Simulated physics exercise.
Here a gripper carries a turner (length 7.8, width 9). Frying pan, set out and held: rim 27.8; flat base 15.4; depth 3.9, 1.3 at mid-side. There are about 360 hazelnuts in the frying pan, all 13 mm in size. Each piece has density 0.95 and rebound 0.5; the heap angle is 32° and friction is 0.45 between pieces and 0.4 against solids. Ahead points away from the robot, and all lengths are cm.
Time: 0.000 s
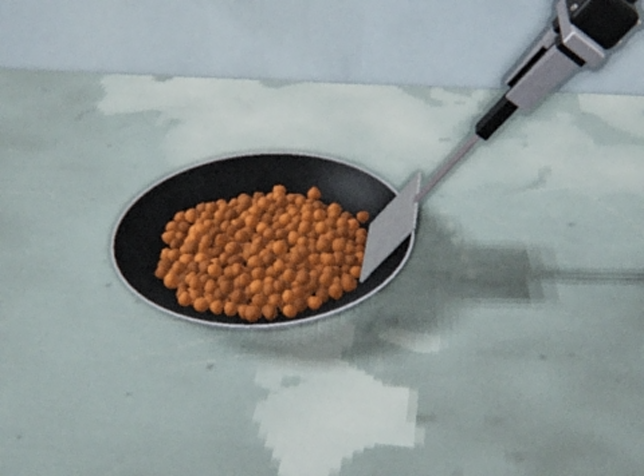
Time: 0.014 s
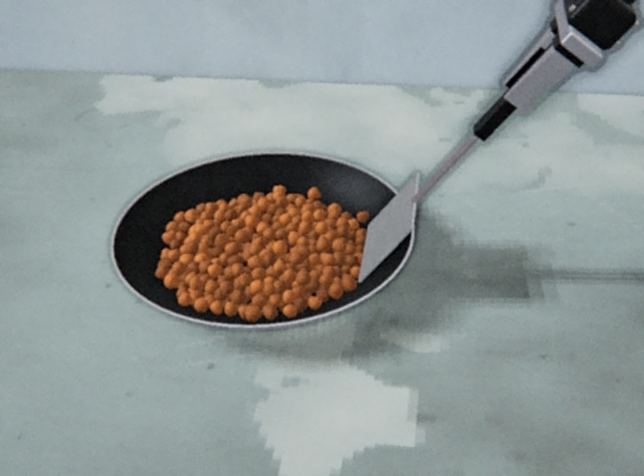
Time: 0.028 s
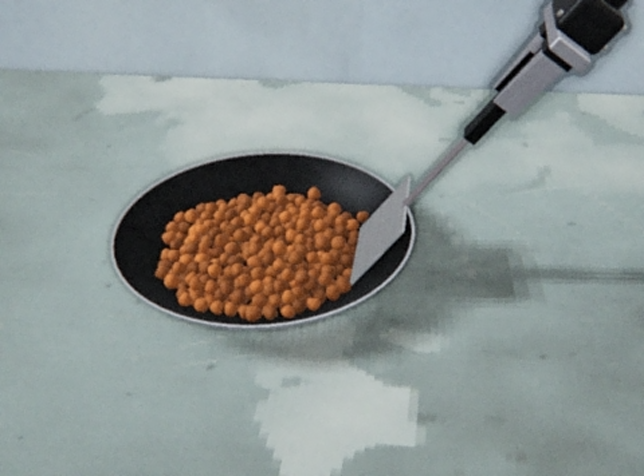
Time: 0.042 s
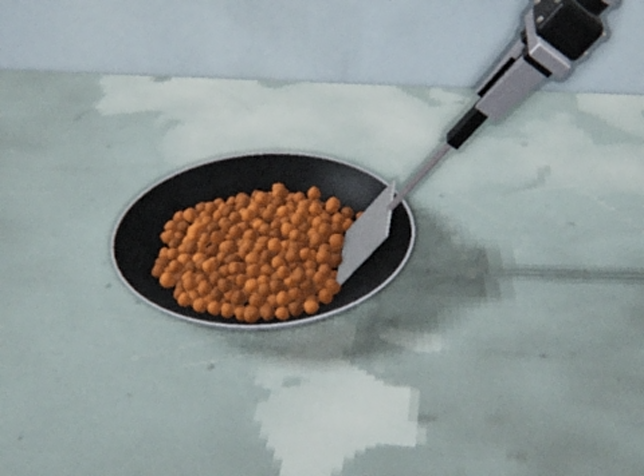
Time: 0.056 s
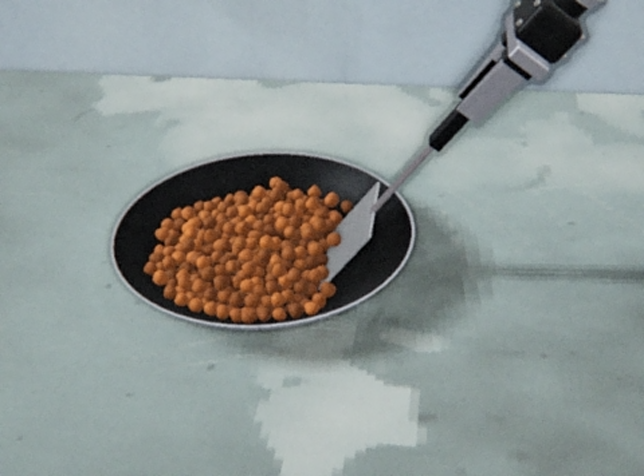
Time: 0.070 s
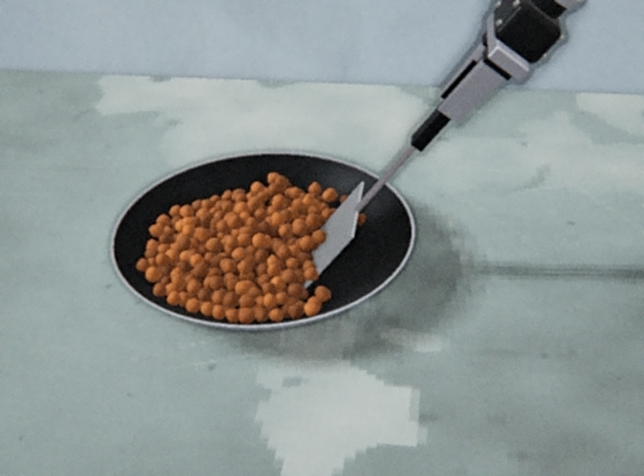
A black frying pan with a pale rim, heaped with round orange-brown hazelnuts, sits on a mottled grey-green surface before a pale blue-grey backdrop, seen from above at an angle. A grey turner, held by a black-and-silver gripper at the upper right, slants down inside the pan's right side. The turner slides left, pushing the nuts leftward and baring dark pan behind it, while the camera stays still.
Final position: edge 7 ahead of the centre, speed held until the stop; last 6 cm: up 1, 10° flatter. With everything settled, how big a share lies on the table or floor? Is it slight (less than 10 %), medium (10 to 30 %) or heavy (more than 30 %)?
Medium.
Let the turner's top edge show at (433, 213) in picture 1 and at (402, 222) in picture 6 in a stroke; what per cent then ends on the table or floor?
Around 5 per cent finishes on the table or floor.
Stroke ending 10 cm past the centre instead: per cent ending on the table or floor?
In that case around 45 per cent.
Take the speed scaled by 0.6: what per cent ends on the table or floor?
Roughly 5 percent ends on the table or floor.
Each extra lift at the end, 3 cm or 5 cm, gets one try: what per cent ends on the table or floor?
About 25 and 20 per cent.
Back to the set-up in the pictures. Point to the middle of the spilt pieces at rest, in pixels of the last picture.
At about (46, 240) in the last picture.
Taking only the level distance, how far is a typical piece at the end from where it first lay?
It comes out at about 8 cm.
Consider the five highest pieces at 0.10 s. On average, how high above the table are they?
Height: Some 6 cm.
After 0.10 s, sloping 54°, highest piece 6 above the table; 361 in the frying pan.
After 0.14 s, sloping 51°, highest piece 7 above the table; 361 in the frying pan.
After 0.36 s, sloping 44°, highest piece 5 above the table; 280 in the frying pan, 76 on the table or floor, 5 on the blade or in flight.
After 1.41 s, sloping 44°, highest piece 5 above the table; 279 in the frying pan, 82 on the table or floor.
At rest, 279 in the frying pan, 82 on the table or floor. That is 23 % on the table or floor.
